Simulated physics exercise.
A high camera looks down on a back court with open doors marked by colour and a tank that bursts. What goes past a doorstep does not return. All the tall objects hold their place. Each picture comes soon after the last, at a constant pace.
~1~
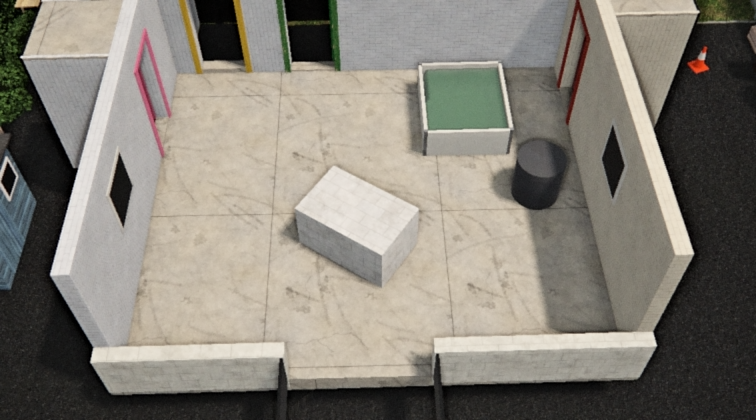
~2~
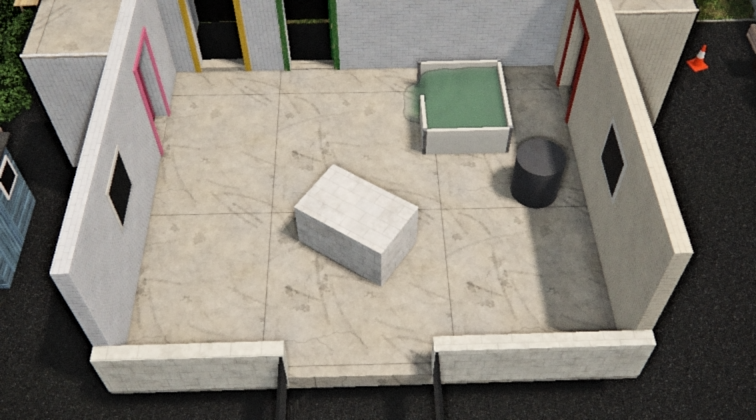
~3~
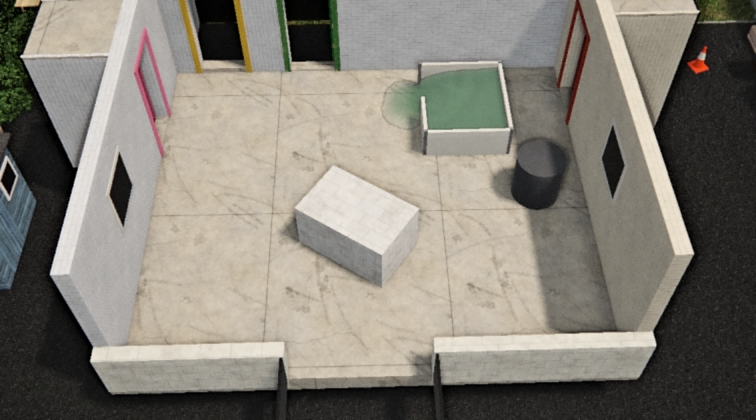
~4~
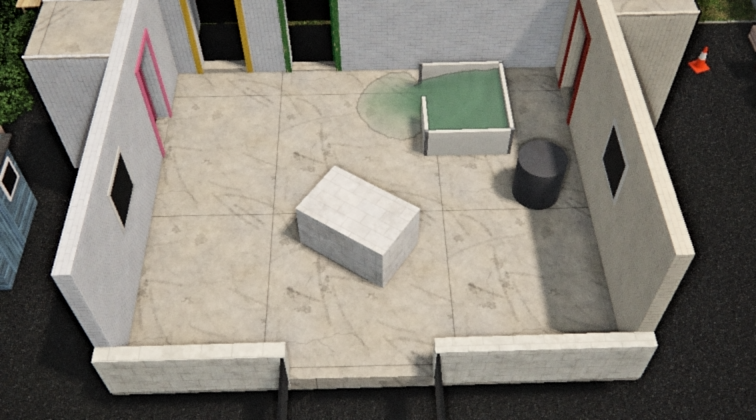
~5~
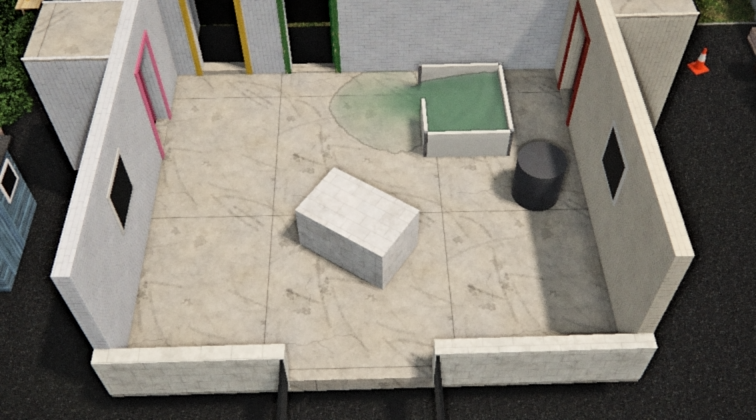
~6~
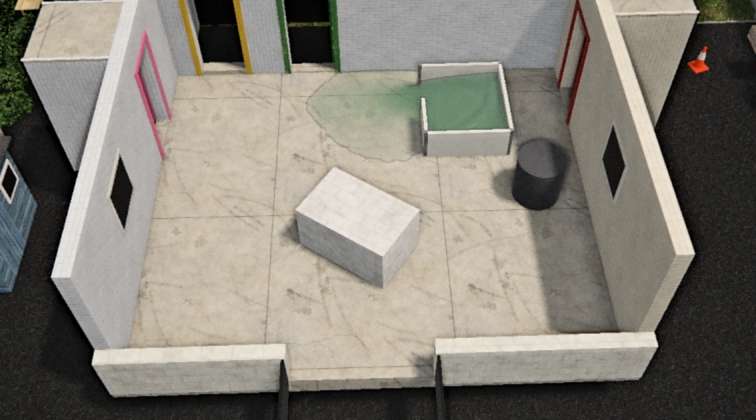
The clip opens on a roofless room with a pale block, a dark cylinder and a square tank of green water standing still. Water then pours from a gap in the tank's left side and spreads leftward across the marble floor in a thin, widening, rounded sheet, while the block and cylinder stay put.
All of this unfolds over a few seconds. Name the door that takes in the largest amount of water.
Pink.
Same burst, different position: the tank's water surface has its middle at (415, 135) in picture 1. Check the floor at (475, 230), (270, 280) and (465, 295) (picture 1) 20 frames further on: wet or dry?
Log, spots in order: Unwetted / unwetted / unwetted.
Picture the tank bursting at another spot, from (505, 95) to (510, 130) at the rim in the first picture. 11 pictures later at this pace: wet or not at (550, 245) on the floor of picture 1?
At that place: Wet.
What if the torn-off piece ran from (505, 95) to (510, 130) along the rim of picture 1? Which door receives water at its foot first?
The red one.
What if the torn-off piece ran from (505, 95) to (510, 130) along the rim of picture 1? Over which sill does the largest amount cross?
I'd say the red one.
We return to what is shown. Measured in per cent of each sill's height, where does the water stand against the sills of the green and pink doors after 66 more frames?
About 130 and 80 %.
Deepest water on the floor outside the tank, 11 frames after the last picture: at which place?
Around (177, 81).
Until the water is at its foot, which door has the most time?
The one in red.
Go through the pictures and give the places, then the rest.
The open tank at (464, 99) is whole and still, in the first frame.
The front is at (416, 119), out from the gap at (421, 97), in the second frame.
The front is at (388, 117), out from the gap at (422, 98), in the third frame.
The front is at (362, 111), out from the gap at (423, 99), in the fourth frame.
Water pours out at (422, 100) and has run to (334, 104), in the fifth frame.
Water pours out at (422, 99) and has run to (312, 100), in the sixth frame.
A moment on, water covers 15 % of the floor; yellow door not reached, red door not reached, pink door not reached, green door a trickle in.
Next, water covers 25 % of the floor; yellow door wet at the sill, nothing in, red door not reached, pink door wet at the sill, nothing in, green door a trickle in.
Then, water covers 35 % of the floor; yellow door wet at the sill, nothing in, red door not reached, pink door some in, green door some in.
Later, water covers 45 % of the floor; yellow door a trickle in, red door not reached, pink door a lot in, green door some in.
In the end, water covers 65 % of the floor; yellow door a trickle in, red door wet at the sill, nothing in, pink door a lot in, green door some in; the pink door has let in the most.
